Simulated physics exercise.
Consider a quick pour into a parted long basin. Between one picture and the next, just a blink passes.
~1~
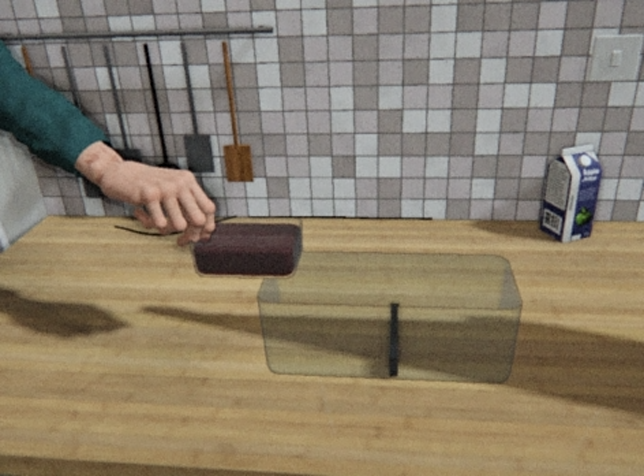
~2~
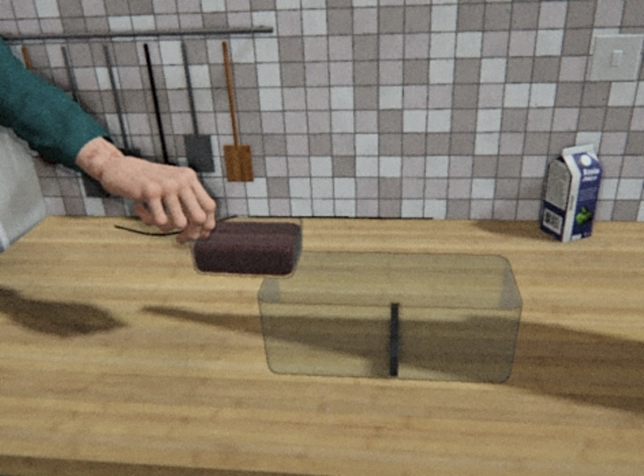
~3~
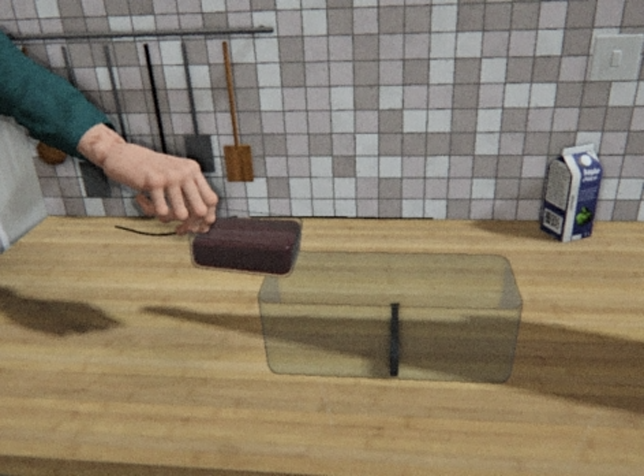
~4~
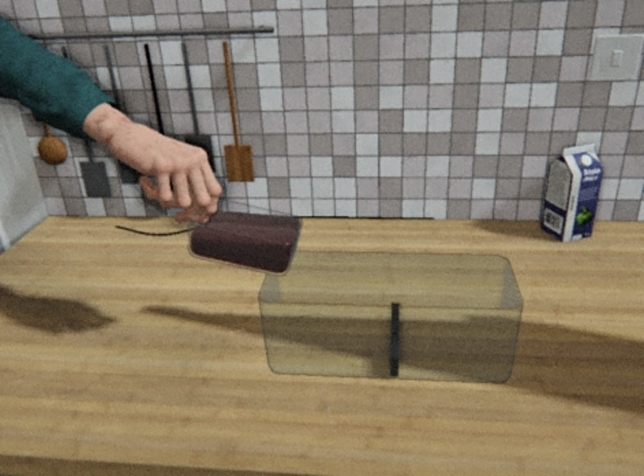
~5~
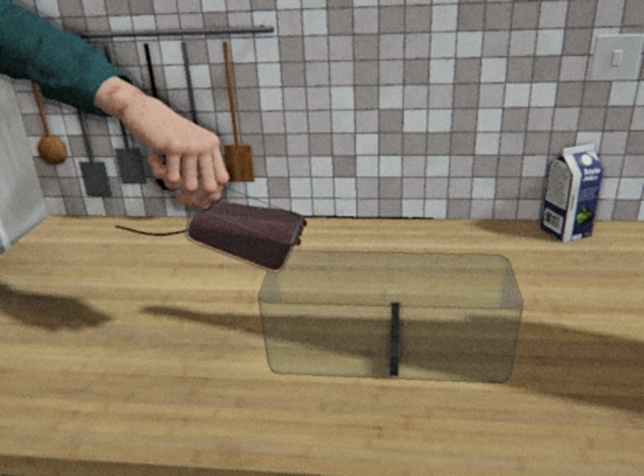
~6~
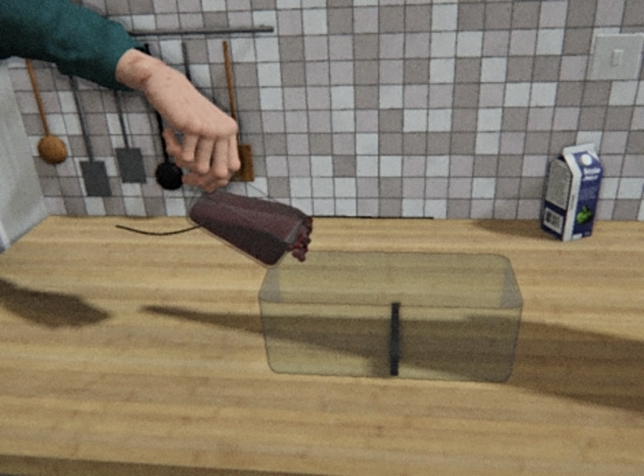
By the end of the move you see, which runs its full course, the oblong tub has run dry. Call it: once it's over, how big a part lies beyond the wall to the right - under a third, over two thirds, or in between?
Under a third.
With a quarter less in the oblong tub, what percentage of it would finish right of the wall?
Estimated share: Close to 10 per cent.
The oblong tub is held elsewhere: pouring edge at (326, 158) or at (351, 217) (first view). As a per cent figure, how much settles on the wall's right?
You'd get around 65 per cent and then around 80 per cent.
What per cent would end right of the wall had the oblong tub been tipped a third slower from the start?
Near 15 parts in a hundred.
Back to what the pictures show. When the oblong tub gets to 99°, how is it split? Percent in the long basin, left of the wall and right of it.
Left 55 %, right 0 %.
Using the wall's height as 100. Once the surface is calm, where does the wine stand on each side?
50 per cent for the left part, 20 for the right.
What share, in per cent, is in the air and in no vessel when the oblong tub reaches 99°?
Near 40 in a hundred.
A moment on, the oblong tub is tipped on its side and 7 per cent is still to pour, 54 is left of the wall and 1 right of it.
Next, the oblong tub is tipped right over and 0 per cent is still to pour, 79 is left of the wall and 19 right of it.
Then the oblong tub is tipped right over and 0 per cent is still to pour, 80 is left of the wall and 19 right of it.
Later the oblong tub is tipped right over and 0 per cent is still to pour, 74 is left of the wall and 25 right of it.
At rest 73 per cent lies left of the wall, 26 right of it and 1 outside.
